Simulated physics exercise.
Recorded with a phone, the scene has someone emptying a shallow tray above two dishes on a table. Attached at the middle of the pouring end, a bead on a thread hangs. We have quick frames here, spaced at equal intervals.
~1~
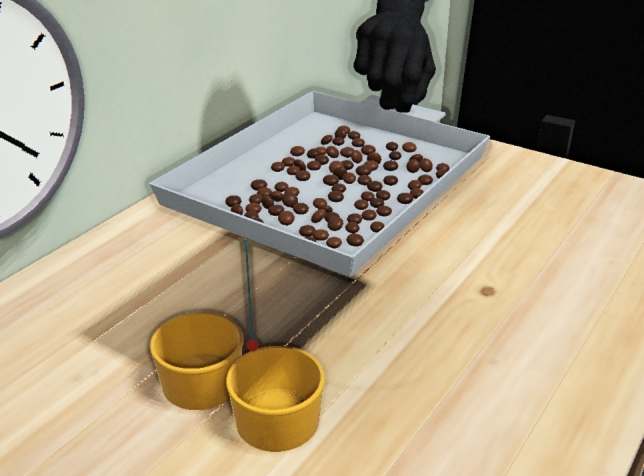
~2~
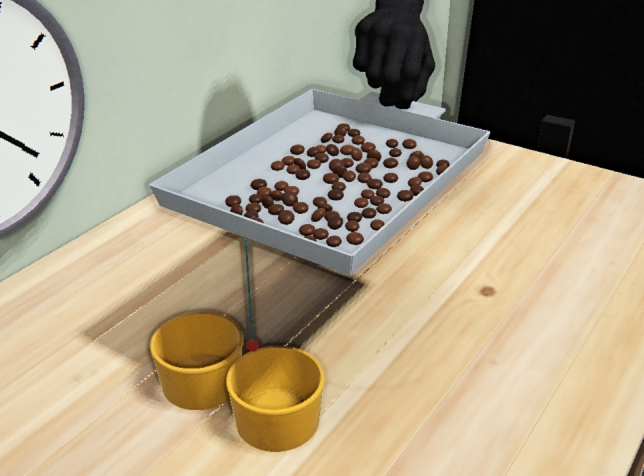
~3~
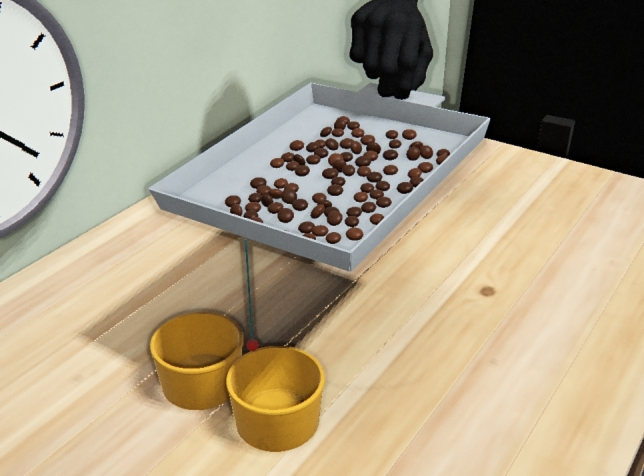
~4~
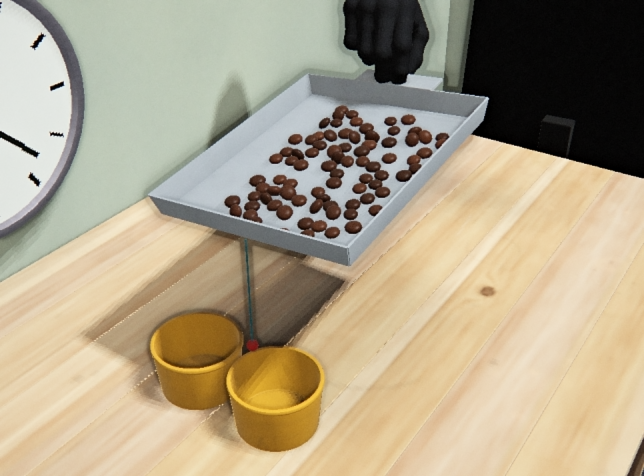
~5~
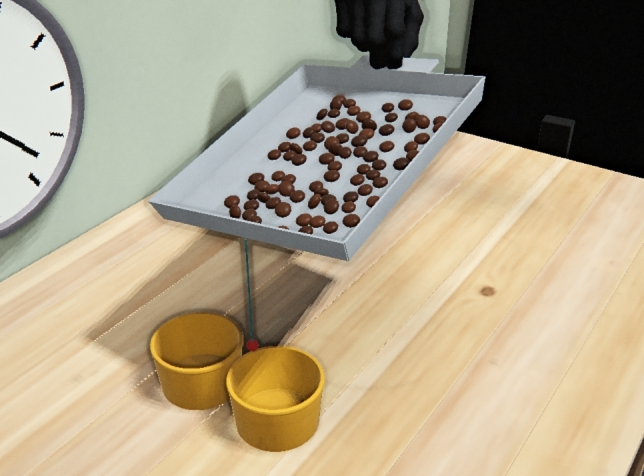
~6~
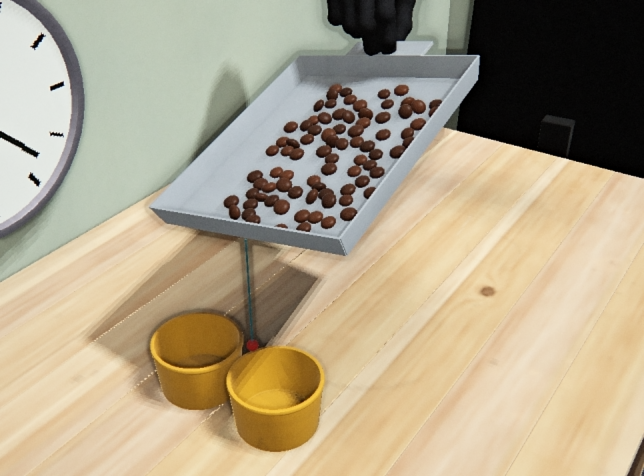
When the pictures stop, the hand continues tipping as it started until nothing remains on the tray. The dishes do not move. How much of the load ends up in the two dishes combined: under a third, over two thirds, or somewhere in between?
Most likely the dishes are going to collect a middle share, one to two thirds of the load.
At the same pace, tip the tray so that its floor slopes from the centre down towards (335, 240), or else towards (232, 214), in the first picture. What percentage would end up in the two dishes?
10 %, give or take, and then 50 %.
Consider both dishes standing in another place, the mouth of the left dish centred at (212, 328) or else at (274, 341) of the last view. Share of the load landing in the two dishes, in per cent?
Around 60 and around 0 per cent, in that order.
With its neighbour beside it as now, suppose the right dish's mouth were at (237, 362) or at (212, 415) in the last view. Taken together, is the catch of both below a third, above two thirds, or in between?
One: Beyond two thirds. Two: Under a third.
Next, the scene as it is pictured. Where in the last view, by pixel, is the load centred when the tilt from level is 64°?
The load is centred near (211, 197).
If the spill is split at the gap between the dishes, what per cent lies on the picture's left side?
Close to 90 %.
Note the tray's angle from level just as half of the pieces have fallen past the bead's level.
Somewhere around 95 degrees.
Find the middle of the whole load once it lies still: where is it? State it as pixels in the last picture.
Somewhere around (189, 364) in the last picture.
Shortly afterwards, tray tipped steeply; all but a few on the tray; only a few in the air.
Next, tray tipped past a quarter turn; near a quarter on the tray; near a third in the left dish; near a quarter outside both; near a quarter in the air.
Some moments later, tray tipped past a quarter turn; near half in the left dish; near half outside both.
In the end, tray tipped past a quarter turn; none at all in the right dish; near half in the left dish; near half outside both.
